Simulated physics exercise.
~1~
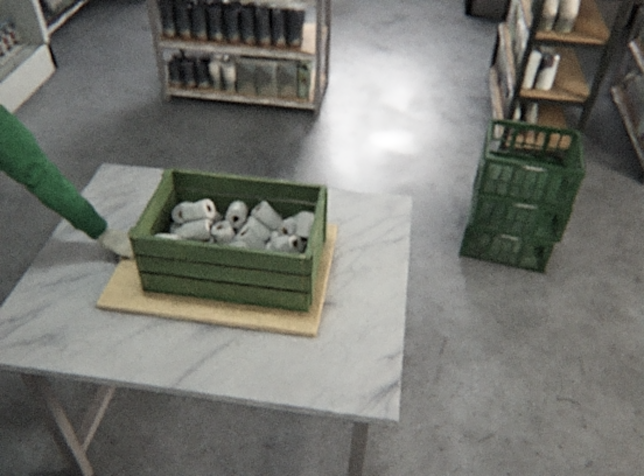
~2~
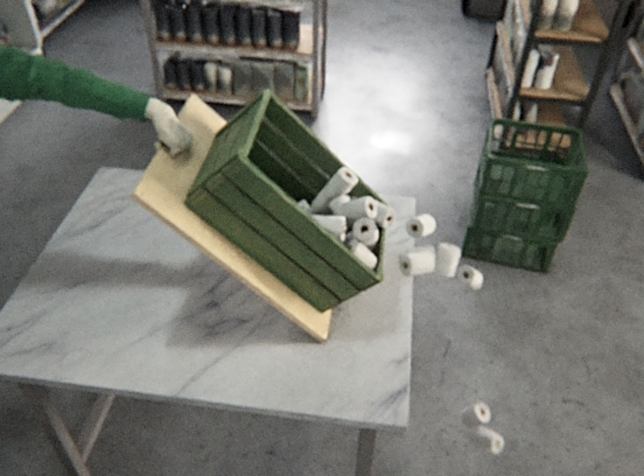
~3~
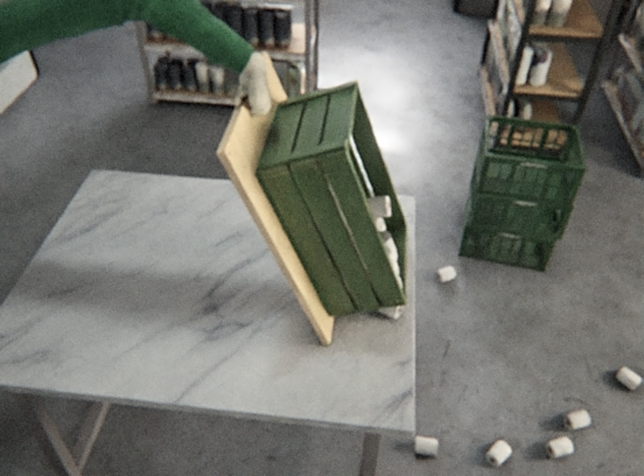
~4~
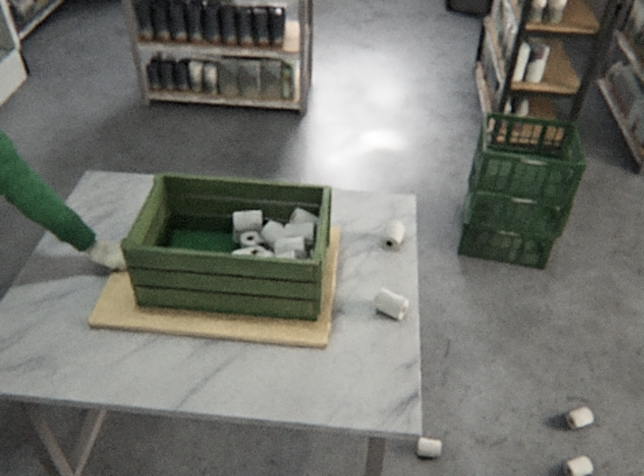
A person in a green sleeve tipped a board with a green slatted box steeply to the right on a marble-patterned table, spilling some white paper rolls onto the floor, then lowered it flat, leaving many rolls inside and two on the tabletop.
